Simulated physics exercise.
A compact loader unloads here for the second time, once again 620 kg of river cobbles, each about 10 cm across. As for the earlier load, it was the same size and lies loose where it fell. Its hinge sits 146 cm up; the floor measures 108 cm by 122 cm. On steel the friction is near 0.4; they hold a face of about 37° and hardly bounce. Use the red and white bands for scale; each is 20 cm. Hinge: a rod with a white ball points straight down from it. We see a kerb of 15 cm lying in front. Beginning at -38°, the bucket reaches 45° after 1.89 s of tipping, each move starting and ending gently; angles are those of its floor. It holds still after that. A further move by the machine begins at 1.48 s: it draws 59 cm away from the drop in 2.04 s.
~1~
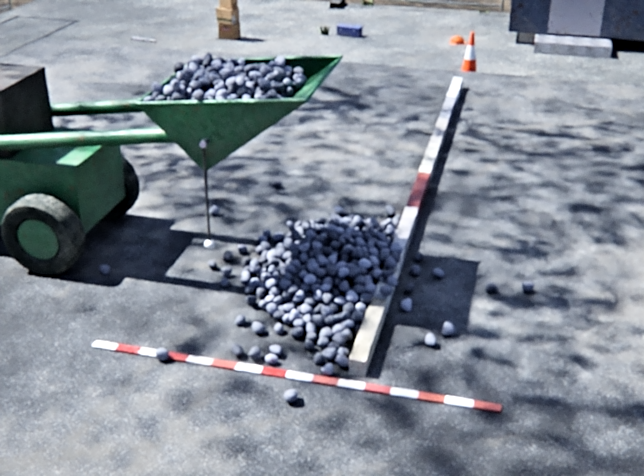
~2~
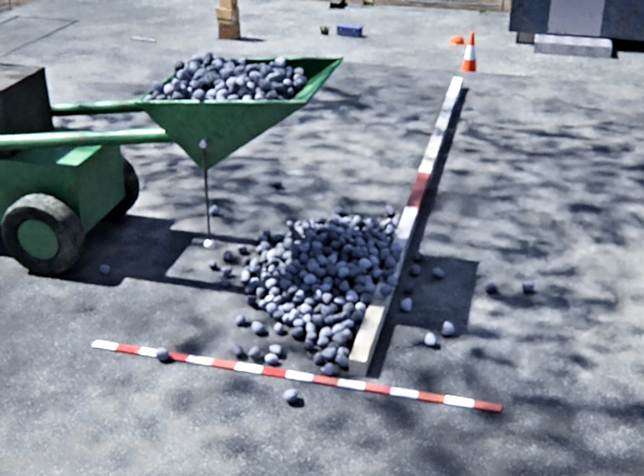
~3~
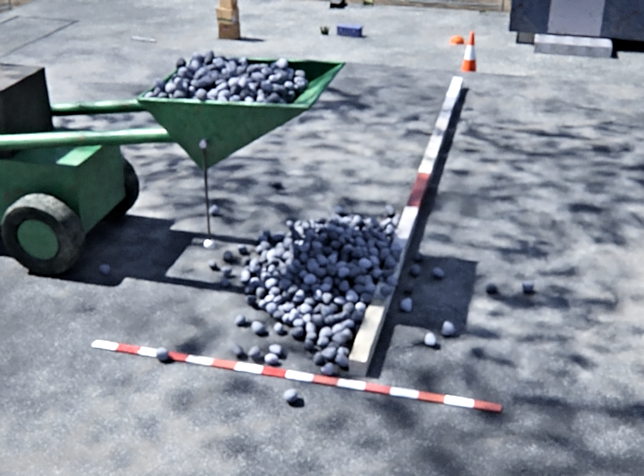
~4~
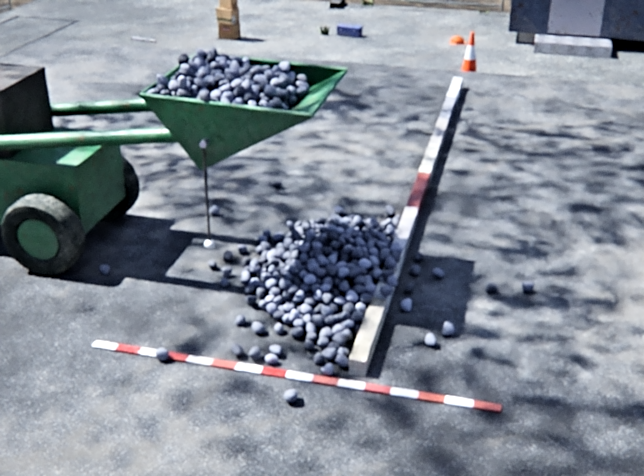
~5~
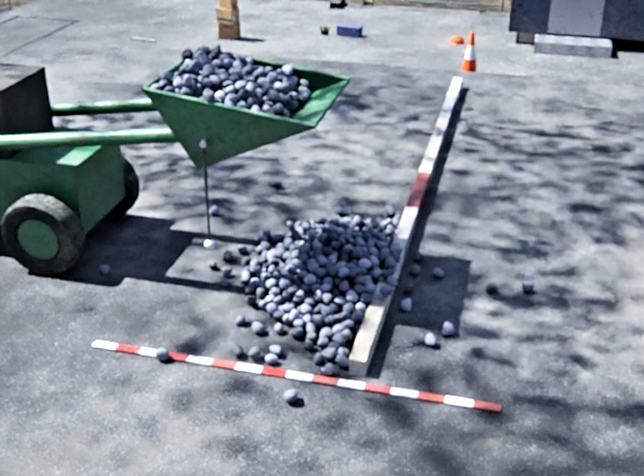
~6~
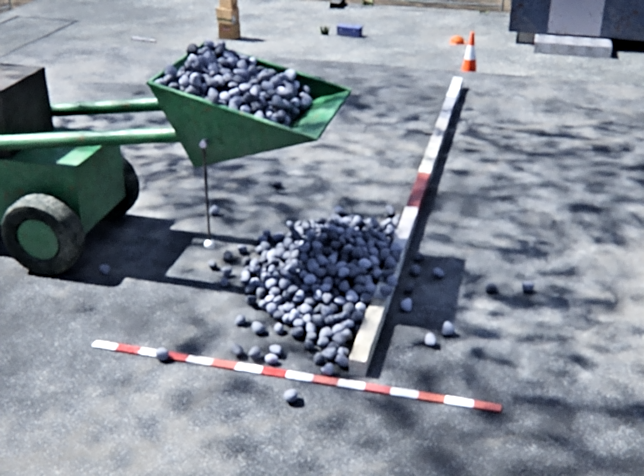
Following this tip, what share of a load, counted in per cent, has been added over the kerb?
10 per cent, roughly.
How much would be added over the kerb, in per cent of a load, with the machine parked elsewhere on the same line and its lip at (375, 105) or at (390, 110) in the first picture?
The first would add around 60 per cent, the second around 80 per cent.
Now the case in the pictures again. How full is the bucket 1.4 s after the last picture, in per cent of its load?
Estimate: 15 % remaining inside, roughly.
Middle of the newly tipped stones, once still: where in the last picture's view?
Middle: Approx. (329, 257) px.
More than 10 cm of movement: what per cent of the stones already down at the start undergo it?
Close to 25 in a hundred of them.
Then, 0.8 s after the last picture the floor is at 32°; in per cent of one load, 95 in the bucket, 104 on this side of the kerb, 2 over the kerb; the foremost stones are at (446, 296).
Then, 1.4 s after the last picture the floor is at 45°; in per cent of one load, 16 in the bucket, 182 on this side of the kerb, 3 over the kerb; the foremost stones are at (448, 292).
Then, 3.4 s after the last picture the floor is at 45°; in per cent of one load, 0 in the bucket, 189 on this side of the kerb, 12 over the kerb; the foremost stones are at (498, 276).
Then, 6.2 s after the last picture the floor is at 45°; in per cent of one load, 0 in the bucket, 189 on this side of the kerb, 12 over the kerb; the foremost stones are at (498, 276). Net gain over the kerb, 10.
